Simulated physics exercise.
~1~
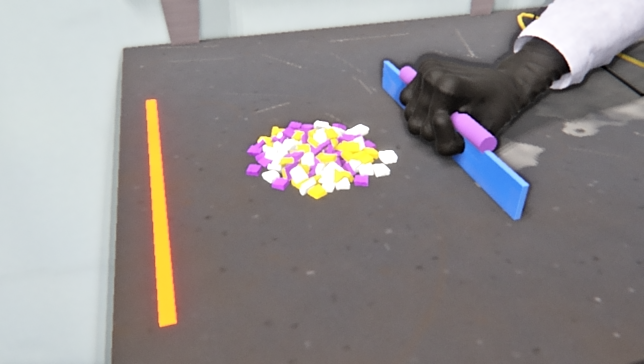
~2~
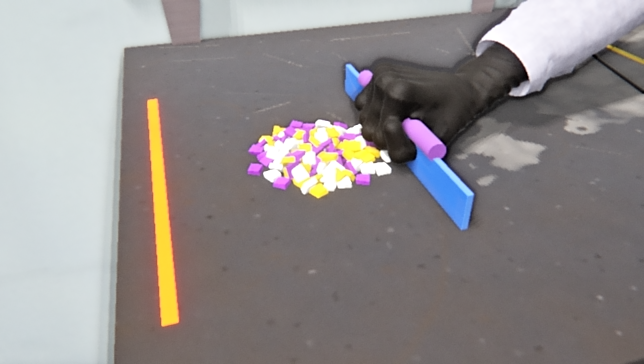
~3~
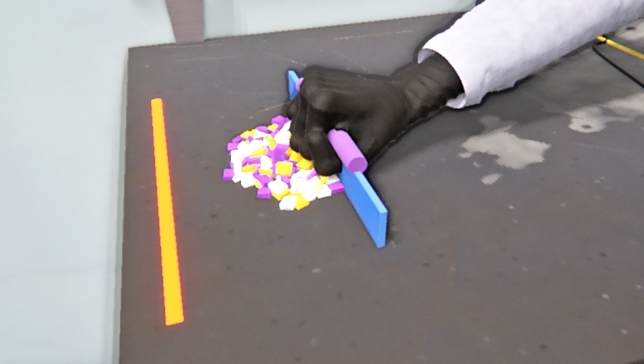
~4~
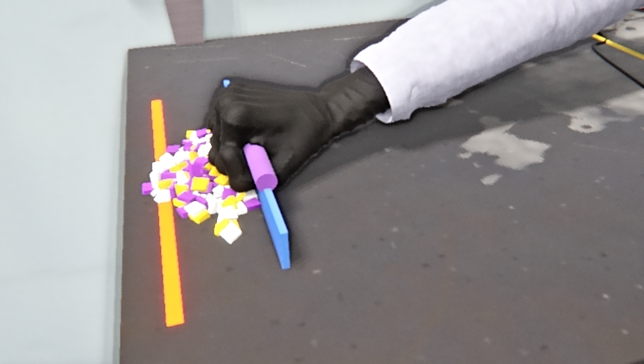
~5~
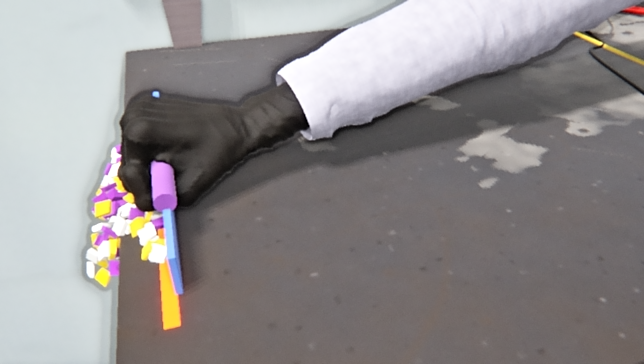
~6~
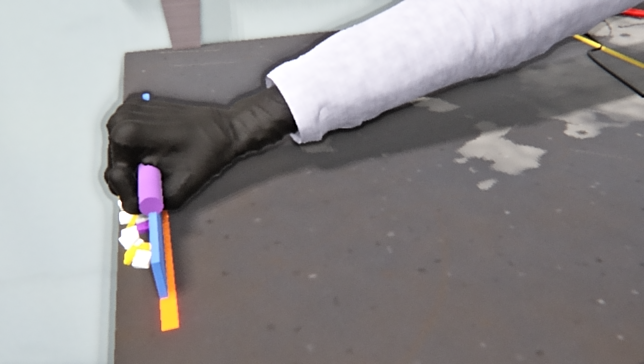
We see a black-gloved hand slide a blue scraper leftward across a dark table, pushing a heap of purple, yellow and white pieces over an orange tape line. The scraper stops at the tape, with most of the heap pushed over the table's edge and a few pieces still visible beside it.
